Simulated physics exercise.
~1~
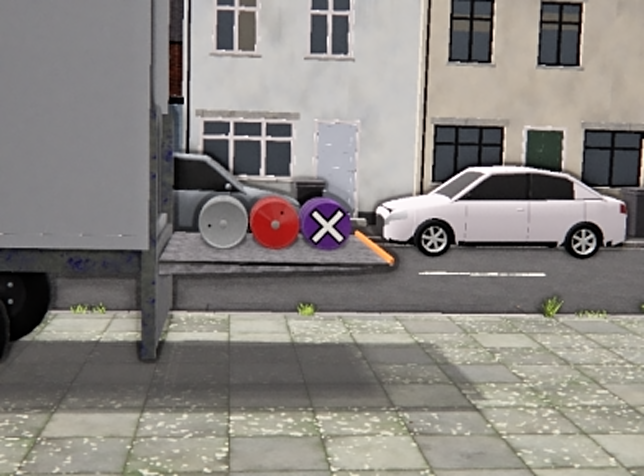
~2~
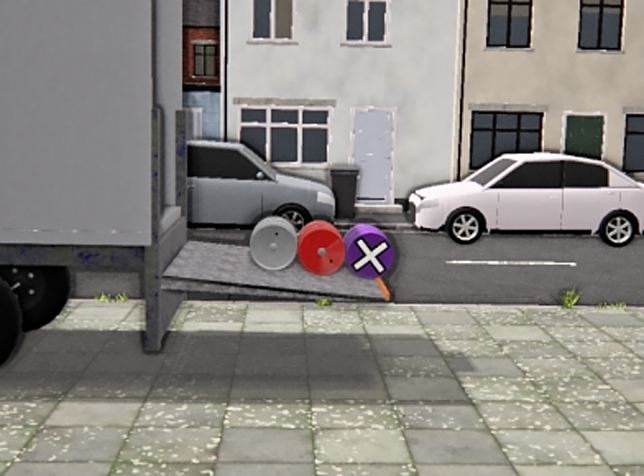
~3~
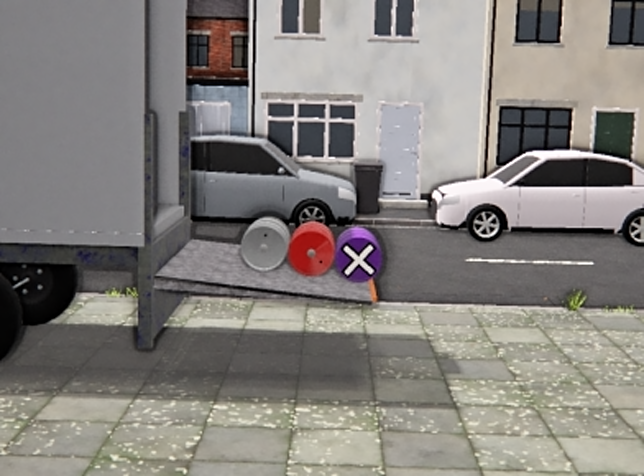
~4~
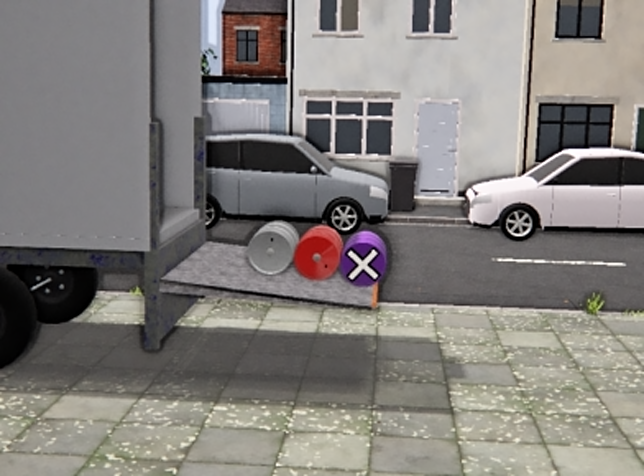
Three kegs roll right down the tilting tail-lift plate and stop against its edge flap.
